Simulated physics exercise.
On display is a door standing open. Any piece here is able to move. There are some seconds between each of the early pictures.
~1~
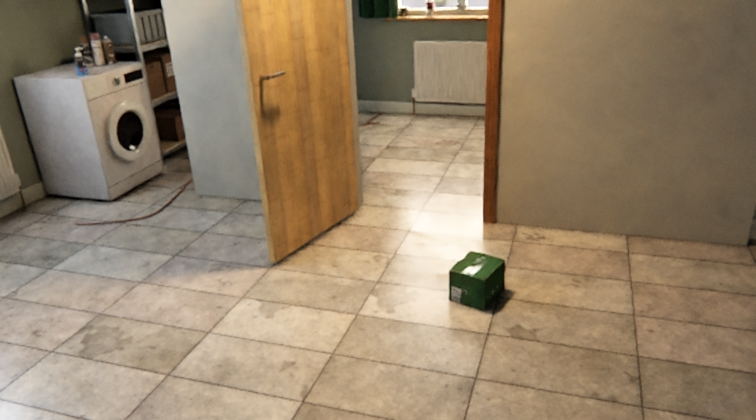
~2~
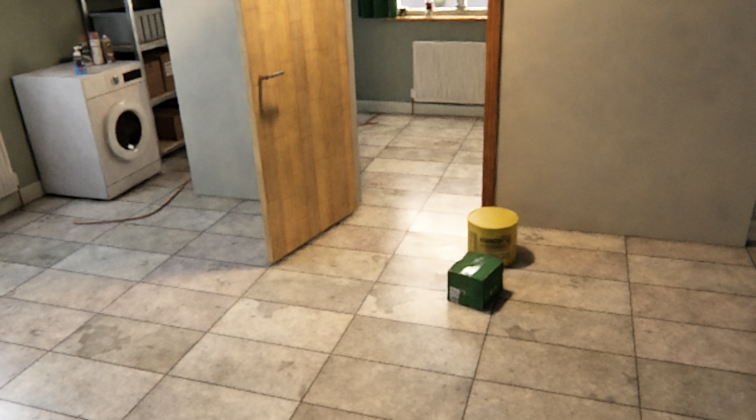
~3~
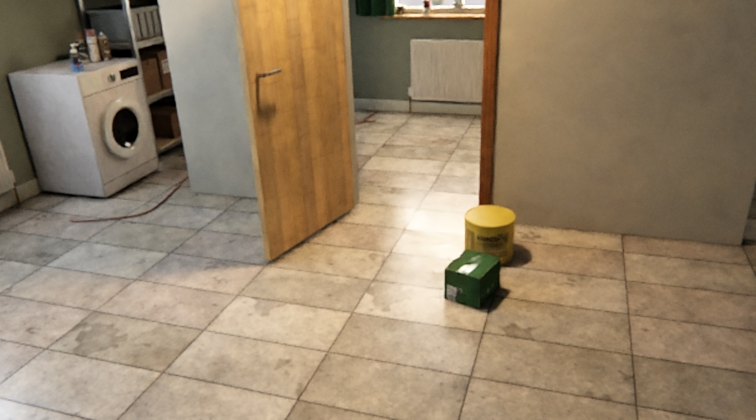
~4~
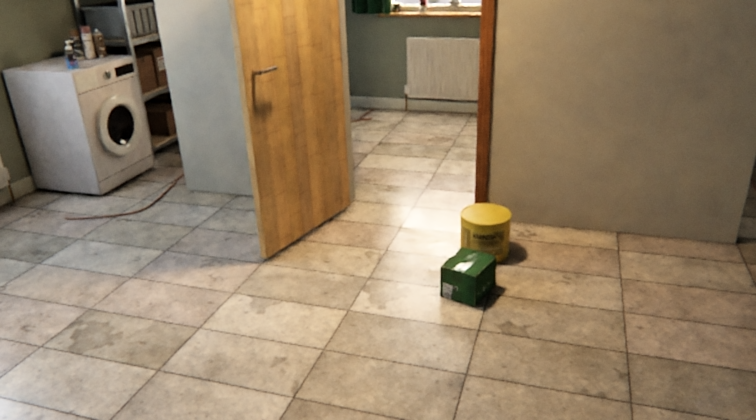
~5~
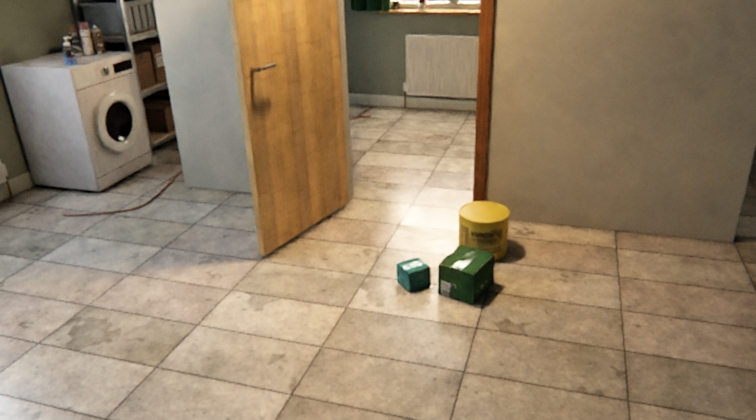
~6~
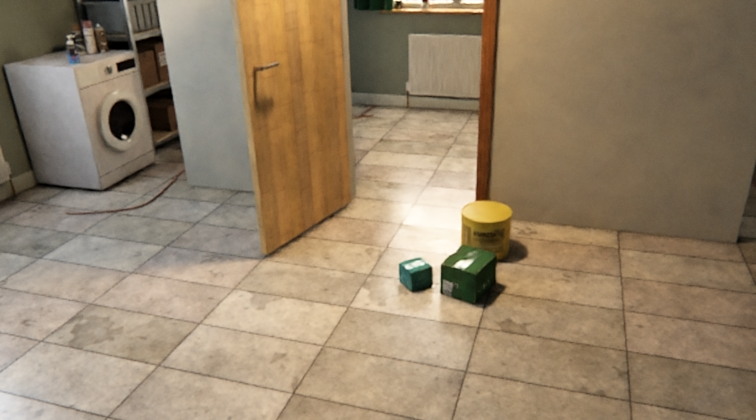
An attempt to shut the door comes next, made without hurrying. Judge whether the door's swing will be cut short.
No, the swing is completed.
Then, 1.00 s on from there, open by 73°.
Then, 1.70 s on from there, open by 32°.
In the end, open by 0°; all 3 unmoved. At the end, from the last picture's camera, turquoise box near (416, 274).
